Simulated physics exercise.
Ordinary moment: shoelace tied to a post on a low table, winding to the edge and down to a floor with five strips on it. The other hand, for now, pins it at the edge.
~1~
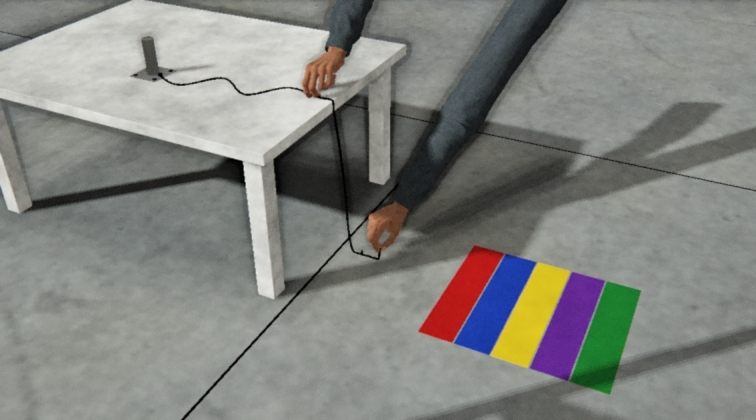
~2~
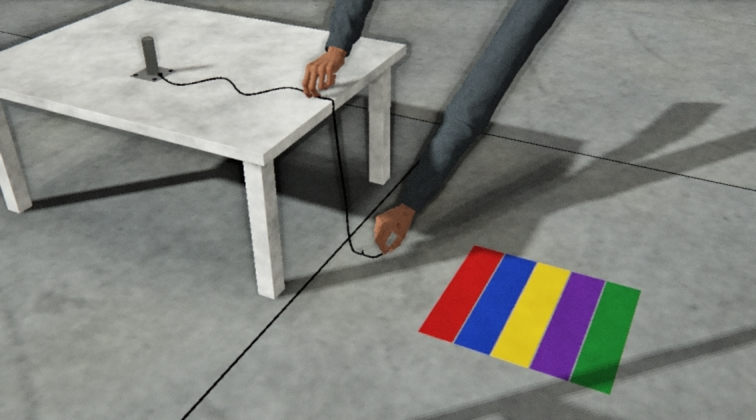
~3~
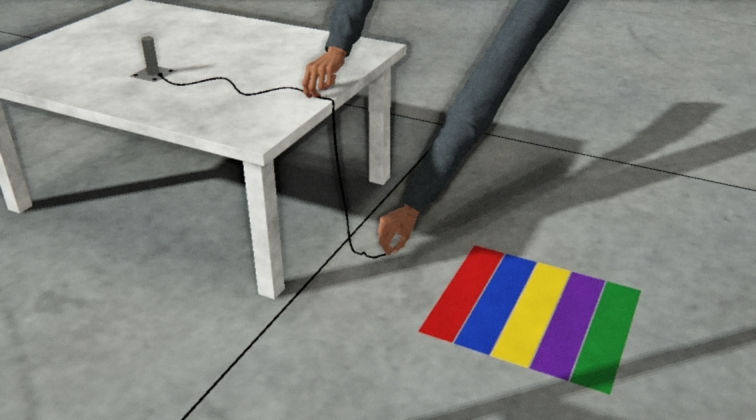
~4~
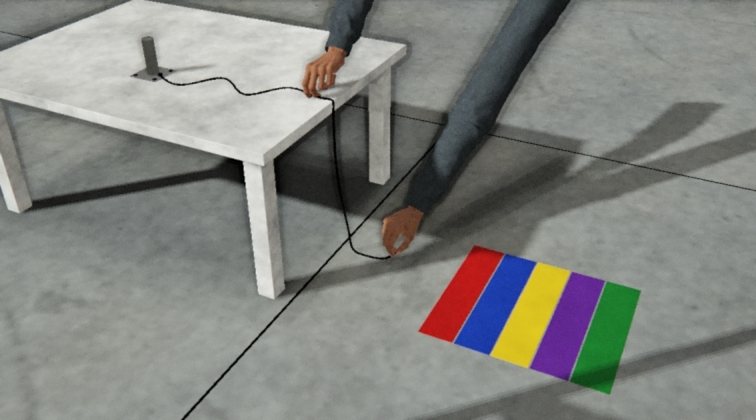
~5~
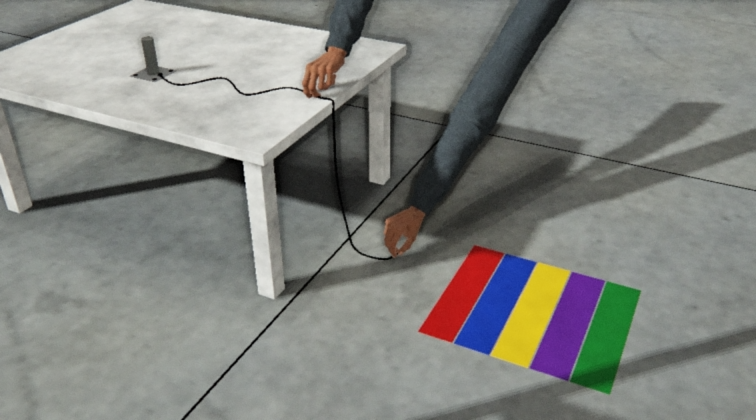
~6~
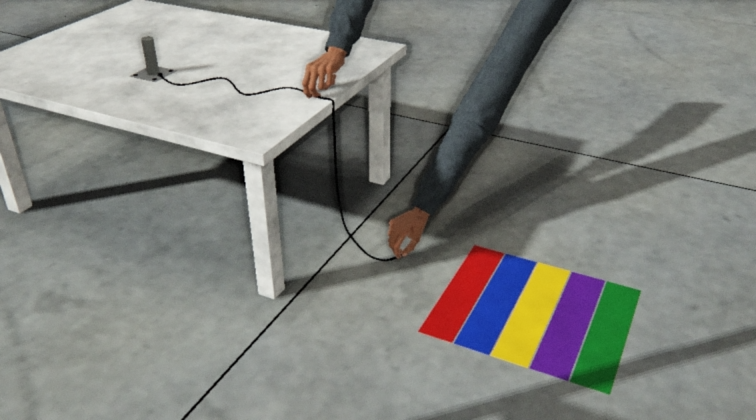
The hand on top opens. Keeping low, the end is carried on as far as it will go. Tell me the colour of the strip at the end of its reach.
It is yellow.
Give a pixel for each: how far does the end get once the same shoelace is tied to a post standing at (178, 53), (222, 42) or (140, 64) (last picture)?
About (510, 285), then (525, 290), then (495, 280).
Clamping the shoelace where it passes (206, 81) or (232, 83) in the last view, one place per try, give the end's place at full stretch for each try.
In that order: (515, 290) and (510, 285).
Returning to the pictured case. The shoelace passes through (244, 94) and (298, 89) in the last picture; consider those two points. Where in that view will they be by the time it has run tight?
Roughly (275, 93) for the first and (329, 103) for the second.
Soon after, end near (470, 275); over red.
Then, end near (510, 286); over blue.
At full stretch, end near (533, 293); over yellow. It gets as far as the yellow strip.
